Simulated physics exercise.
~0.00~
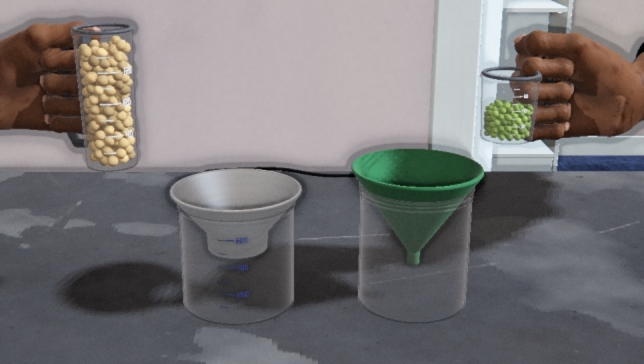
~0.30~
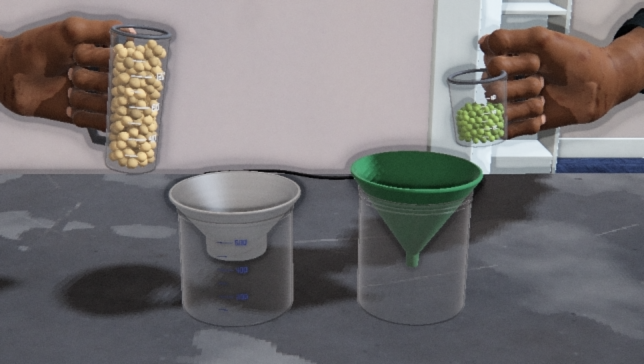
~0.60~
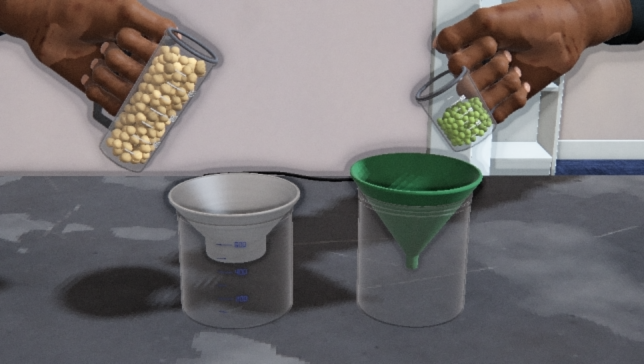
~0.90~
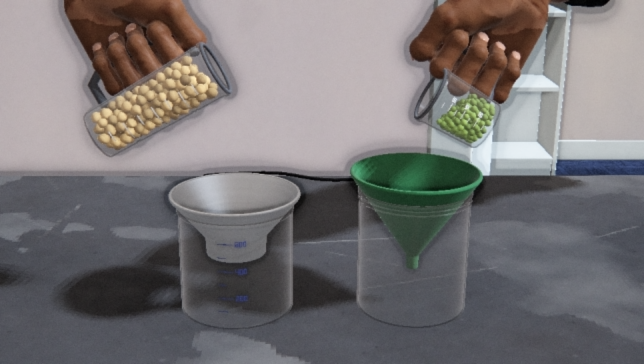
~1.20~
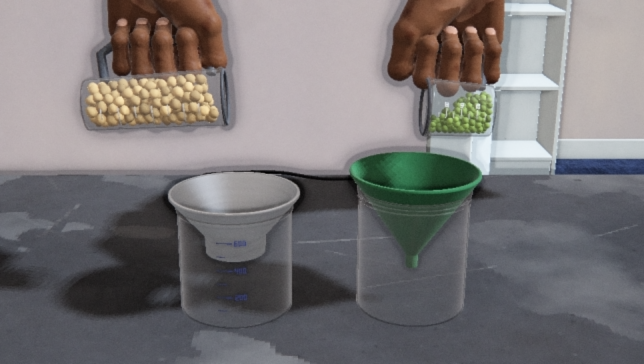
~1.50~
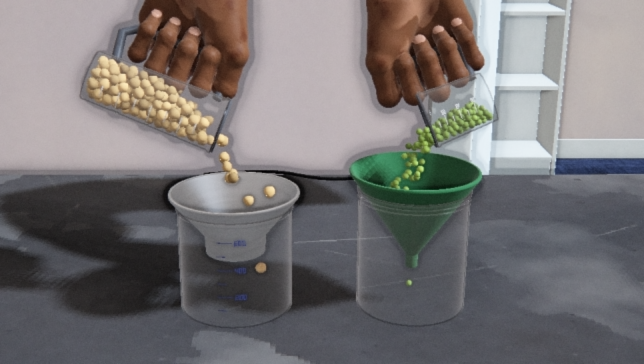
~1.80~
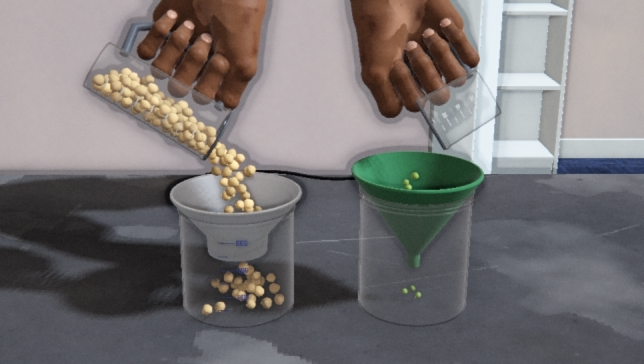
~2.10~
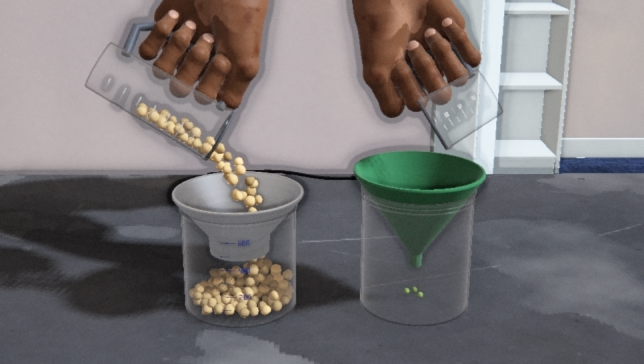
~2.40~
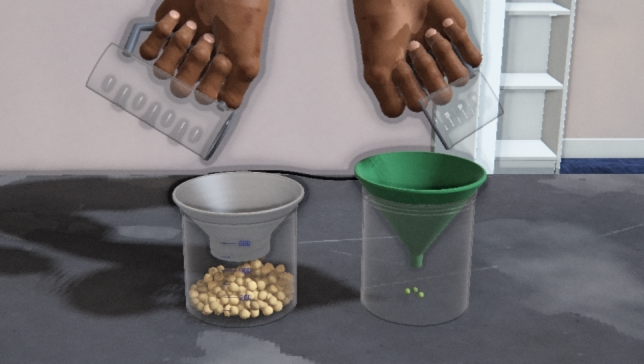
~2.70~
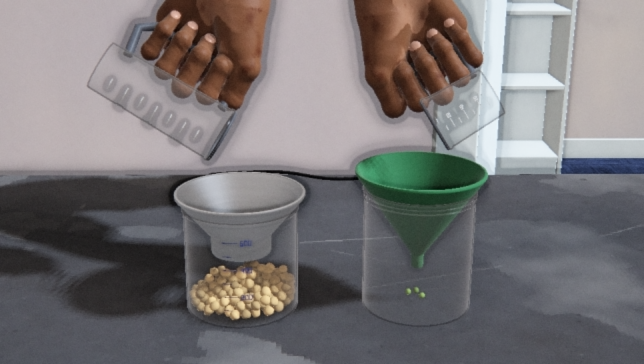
On a dark gray countertop, two hands tipped a cup of tan balls into a white funnel and a smaller cup of green ones into a green funnel; the tan balls all dropped into their jar, but only a few green ones reached theirs.
